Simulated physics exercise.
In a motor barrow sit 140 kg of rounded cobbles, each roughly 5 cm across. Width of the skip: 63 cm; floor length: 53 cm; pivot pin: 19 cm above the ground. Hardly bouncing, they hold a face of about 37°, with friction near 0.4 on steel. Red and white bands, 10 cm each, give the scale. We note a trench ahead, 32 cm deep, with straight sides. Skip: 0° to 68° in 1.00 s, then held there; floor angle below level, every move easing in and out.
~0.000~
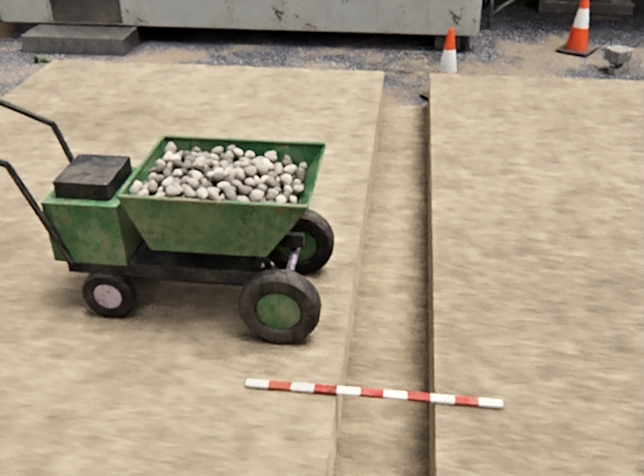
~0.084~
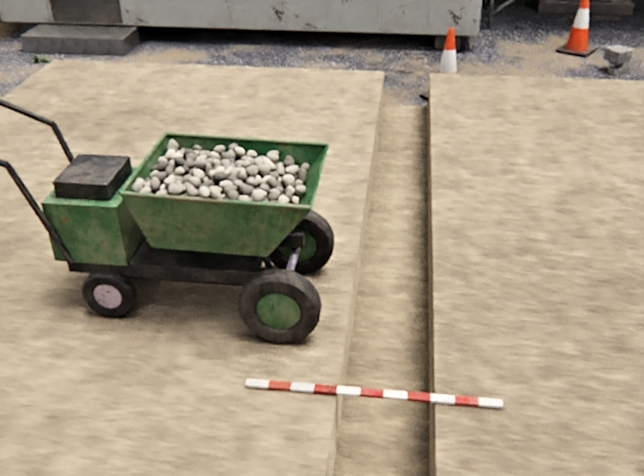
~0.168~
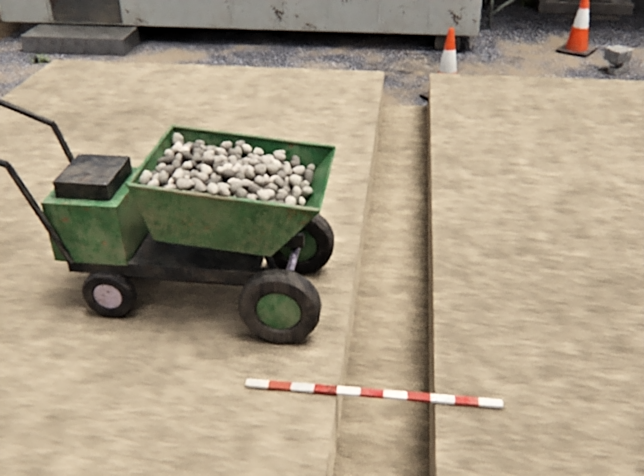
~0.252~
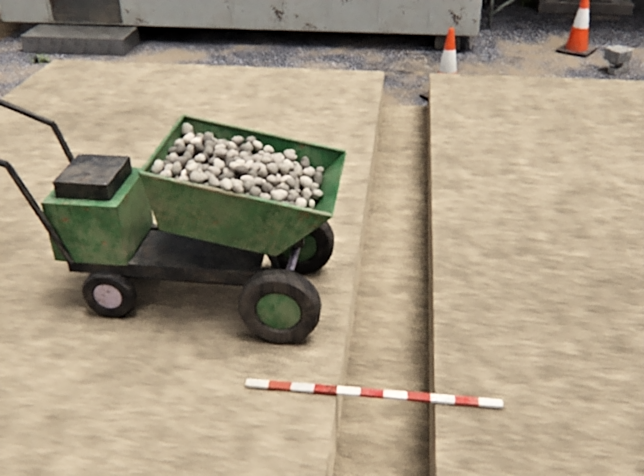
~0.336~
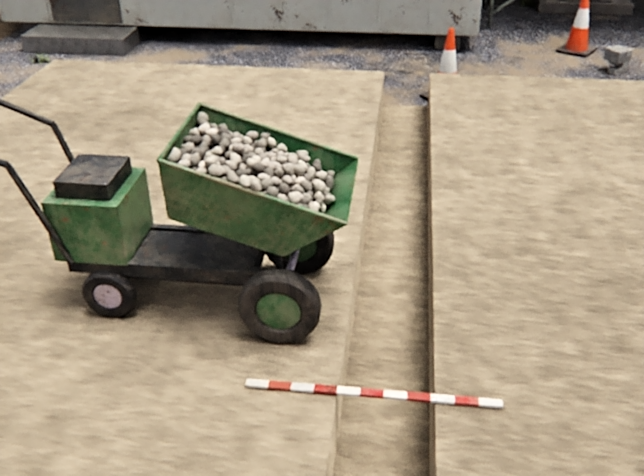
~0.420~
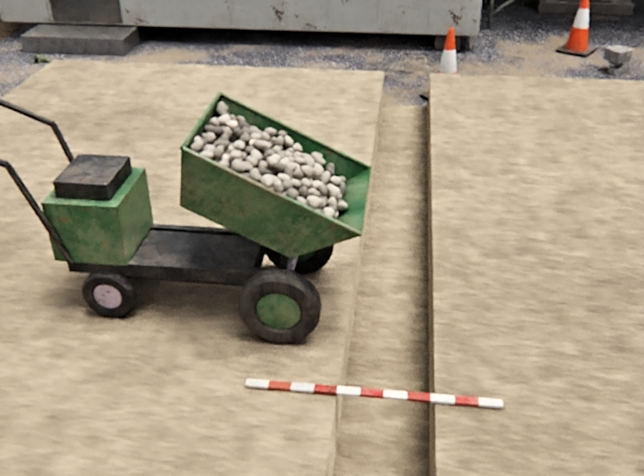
A green skip full of rounded cobbles tilts steadily forward to the right on a motor barrow.
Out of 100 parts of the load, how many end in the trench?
Some 48 out of 100.
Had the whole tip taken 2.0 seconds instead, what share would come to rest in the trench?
It would come to roughly 55 per cent.
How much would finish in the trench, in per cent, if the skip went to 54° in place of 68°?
Near 20 per cent then.
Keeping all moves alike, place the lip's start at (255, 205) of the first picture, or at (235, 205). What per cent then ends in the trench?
Close to 90 percent in the first case, 95 percent in the second.
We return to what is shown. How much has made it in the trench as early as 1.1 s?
Some 10 per cent.
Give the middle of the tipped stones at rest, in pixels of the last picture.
Around (443, 311).
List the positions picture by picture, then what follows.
In the first frame, lip at (308, 207), floor tilted 0°, highest stones at (213, 164).
In the second frame, lip at (311, 208), floor tilted 1°, highest stones at (205, 162); the stones move at 0.3 m/s on average.
In the third frame, the skip is at 5°, its lip at (319, 211); the top of the load is at (187, 150); the stones move at 0.5 m/s on average.
In the fourth frame, lip at (332, 216), floor tilted 11°, highest stones at (198, 141); the stones move at 0.7 m/s on average.
In the fifth frame, the skip is at 18°, its lip at (346, 224); the top of the load is at (206, 131); the stones move at 0.9 m/s on average.
In the sixth frame, lip at (361, 235), floor tilted 26°, highest stones at (223, 122); the stones move at 0.9 m/s on average.
After 0.8 s the floor is at 57°; 100 % in the skip; the foremost stones are at (402, 254).
After 1.1 s the floor is at 68°; 64 % in the skip, 9 % in the trench, 28 % past the trench; the foremost stones are at (498, 320).
After 1.5 s the floor is at 68°; 33 % in the skip, 15 % in the trench, 52 % past the trench; the foremost stones are at (624, 326).
After 3.4 s the floor is at 68°; 0 % in the skip, 48 % in the trench, 52 % past the trench; the foremost stones are past the picture's edge.
